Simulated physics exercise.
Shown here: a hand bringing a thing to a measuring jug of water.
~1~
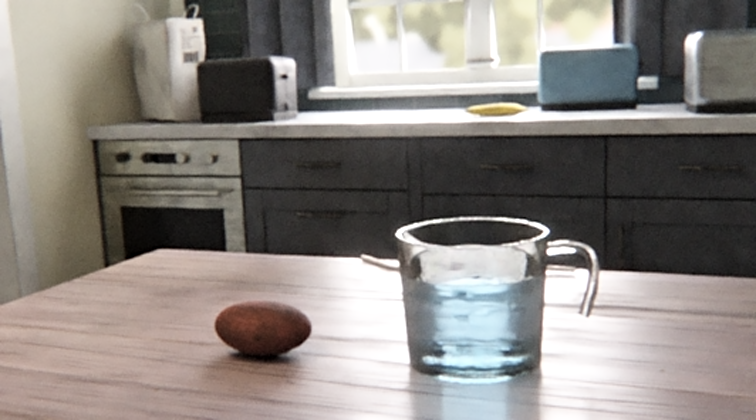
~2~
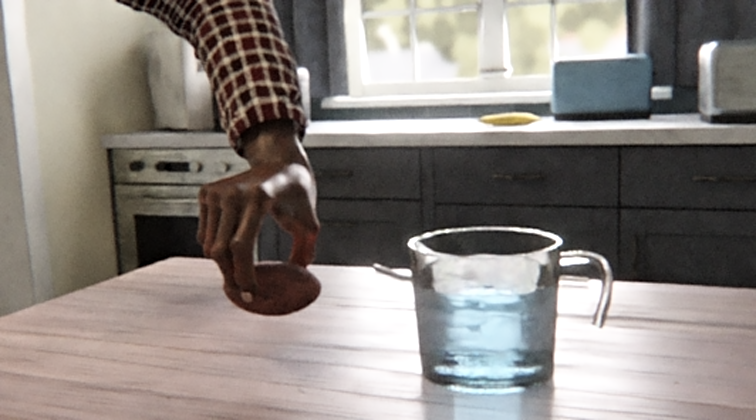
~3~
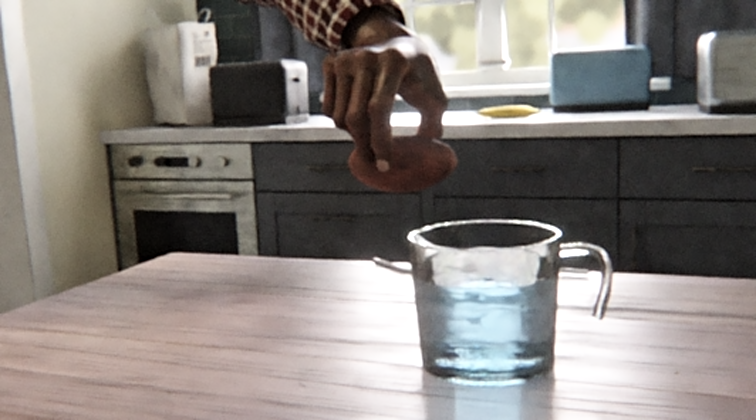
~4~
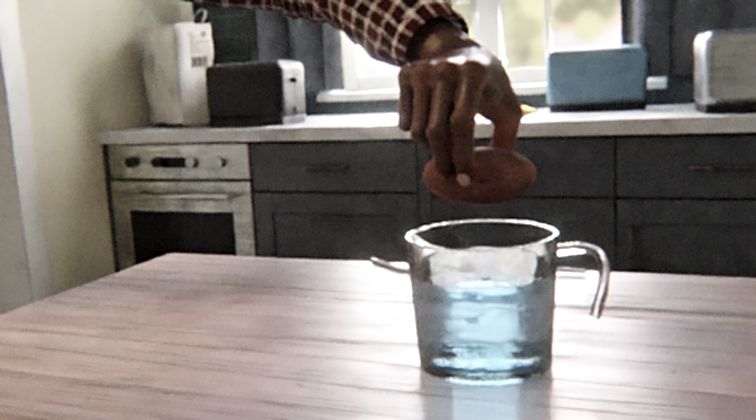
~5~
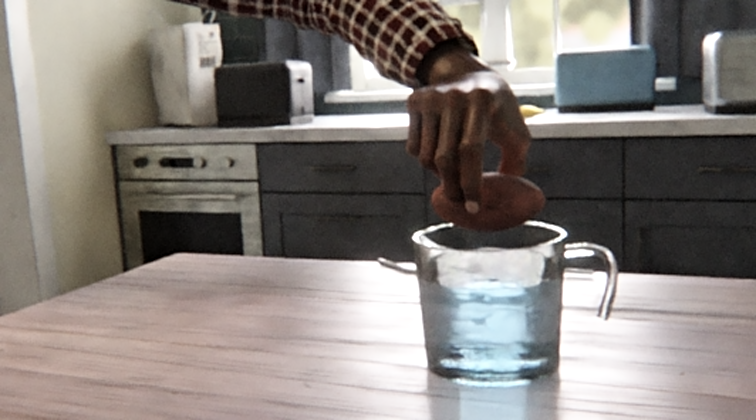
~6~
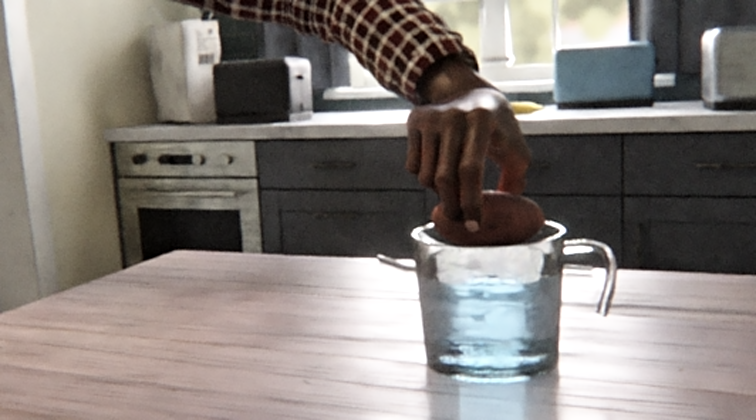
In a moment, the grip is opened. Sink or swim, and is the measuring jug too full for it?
The thing drops down, and the measuring jug does not spill.
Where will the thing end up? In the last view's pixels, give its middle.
Resting centre, last frame: About (490, 324).
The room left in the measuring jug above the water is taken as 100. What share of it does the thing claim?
By my reckoning, it comes to 40 percent.
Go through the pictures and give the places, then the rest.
In the first frame, the potato lies on the top at (263, 328); measuring jug (473, 292) about two thirds full.
The second frame shows a hand picks up the potato at (272, 288); measuring jug about two thirds full, surface at (485, 278).
In the third frame, the potato is carried over at (403, 163); measuring jug (485, 294) about two thirds full.
In the fourth frame, the potato is above the measuring jug at (479, 176); measuring jug about two thirds full, surface at (482, 270).
The fifth frame shows the potato comes down at (488, 202); measuring jug (490, 295) about two thirds full.
In the sixth frame, the potato is just over the surface at (487, 219); measuring jug about two thirds full, surface at (489, 268).
Shortly, the potato enters the water; the measuring jug is about three quarters full.
Then, the potato goes on down; the measuring jug is about three quarters full.
At the finish, the potato is at the bottom; the measuring jug is about three quarters full; no mess.
